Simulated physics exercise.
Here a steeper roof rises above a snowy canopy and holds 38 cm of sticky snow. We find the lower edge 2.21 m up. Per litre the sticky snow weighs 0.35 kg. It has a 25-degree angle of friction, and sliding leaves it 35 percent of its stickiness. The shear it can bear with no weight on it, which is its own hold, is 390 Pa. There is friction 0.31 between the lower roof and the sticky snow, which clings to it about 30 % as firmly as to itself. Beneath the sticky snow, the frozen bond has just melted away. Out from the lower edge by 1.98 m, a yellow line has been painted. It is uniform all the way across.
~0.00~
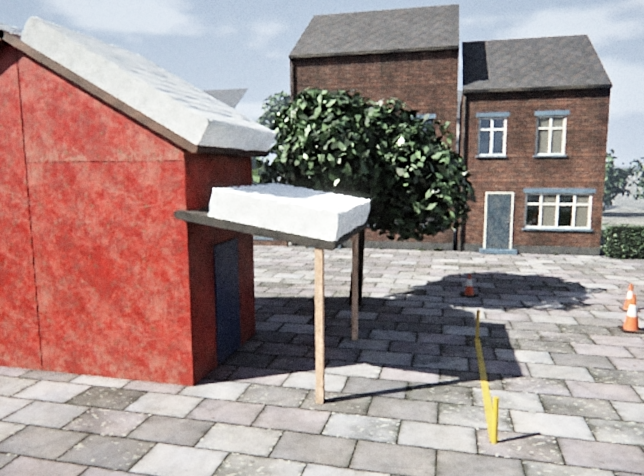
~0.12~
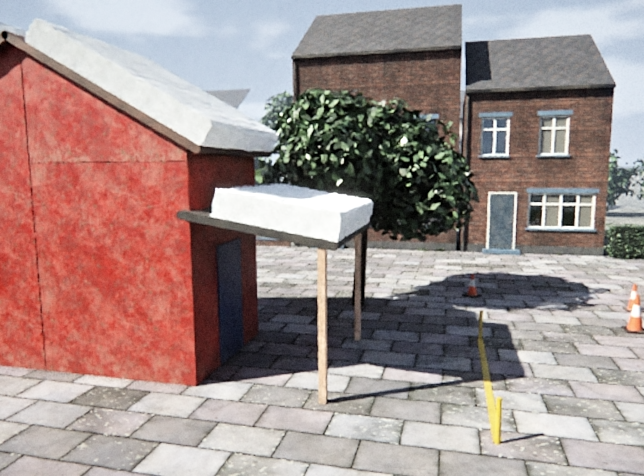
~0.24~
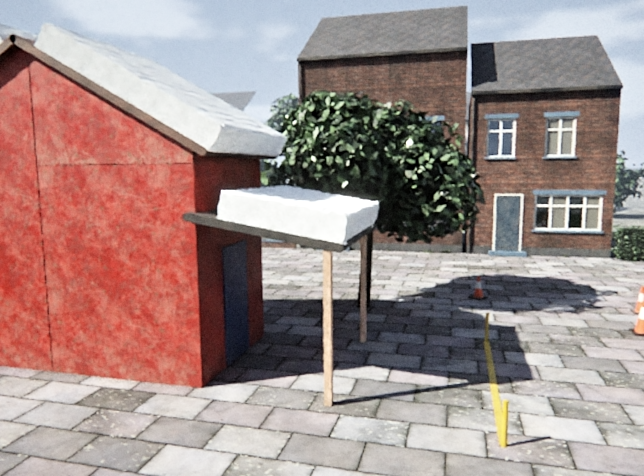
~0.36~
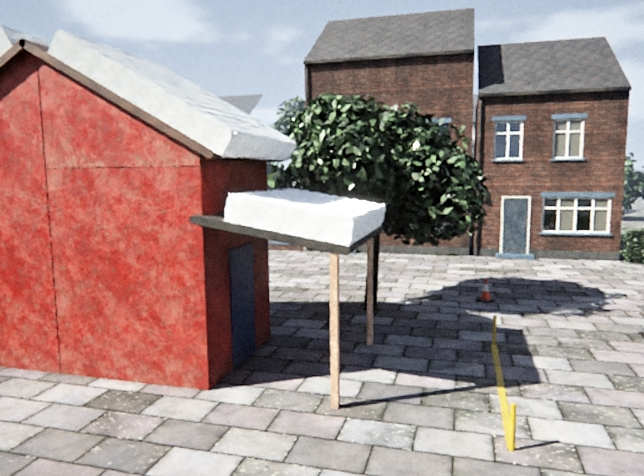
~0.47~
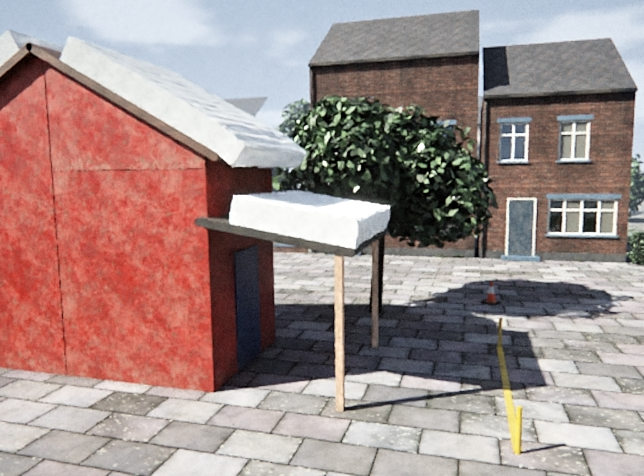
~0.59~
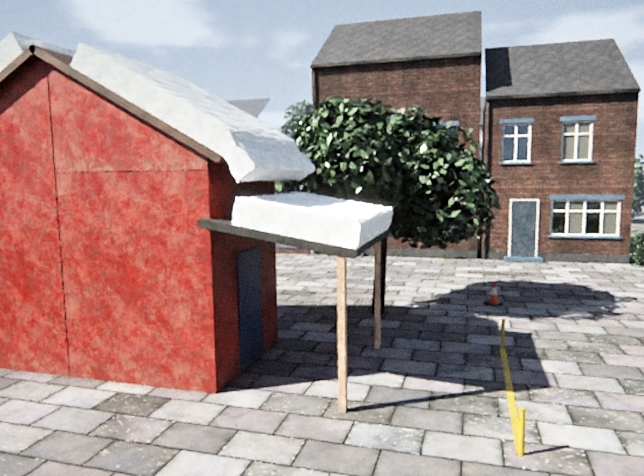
Thick snow slab sliding slowly down the steep roof of a red building, its leading edge drooping and cracking above a snowy canopy.
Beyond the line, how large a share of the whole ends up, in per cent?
Roughly 24 per cent.
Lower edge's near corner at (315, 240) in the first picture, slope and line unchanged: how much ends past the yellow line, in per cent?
That would be roughly 25 percent.
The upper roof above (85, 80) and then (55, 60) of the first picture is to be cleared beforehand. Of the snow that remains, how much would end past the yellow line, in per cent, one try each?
First try roughly 8 %, second roughly 16 %.
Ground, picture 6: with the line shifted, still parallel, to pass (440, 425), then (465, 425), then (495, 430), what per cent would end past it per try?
In order, some 45, 35 and 30 percent would end past it.
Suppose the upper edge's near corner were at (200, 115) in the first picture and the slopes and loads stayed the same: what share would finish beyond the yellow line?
In that case it would be around 35 percent.
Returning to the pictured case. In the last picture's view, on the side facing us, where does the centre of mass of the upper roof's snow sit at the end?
It comes out near (430, 342), give or take.
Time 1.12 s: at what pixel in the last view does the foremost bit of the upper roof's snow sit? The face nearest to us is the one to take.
Position: Approx. (299, 203).
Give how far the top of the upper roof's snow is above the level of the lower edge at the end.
About 0.7 m.
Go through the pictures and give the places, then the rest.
The first frame shows leading edge of the sticky snow at (198, 121).
The second frame shows leading edge of the sticky snow at (202, 122), its middle shifted 1.6 cm.
The third frame shows leading edge of the sticky snow at (211, 126), its middle shifted 6.1 cm, 2 % of it past the upper edge, in one piece.
The fourth frame shows leading edge of the sticky snow at (223, 145), its middle shifted 14 cm, 5 % of it past the upper edge, in one piece.
The fifth frame shows leading edge of the sticky snow at (234, 141), its middle shifted 24 cm, 8 % of it past the upper edge, in one piece.
The sixth frame shows leading edge of the sticky snow at (247, 156), its middle shifted 39 cm, 13 % of it past the upper edge, cracking.
After 1.12 s, none is below the lower edge and 0 % is past the line.
After 1.75 s, 1 % is below the lower edge and 0 % is past the line.
After 2.37 s, 41 % is below the lower edge and 0 % is past the line.
After 3.00 s, 62 % is below the lower edge and 21 % is past the line.
After 4.20 s, at the end, 64 % is below the lower edge and 24 % is past the line.
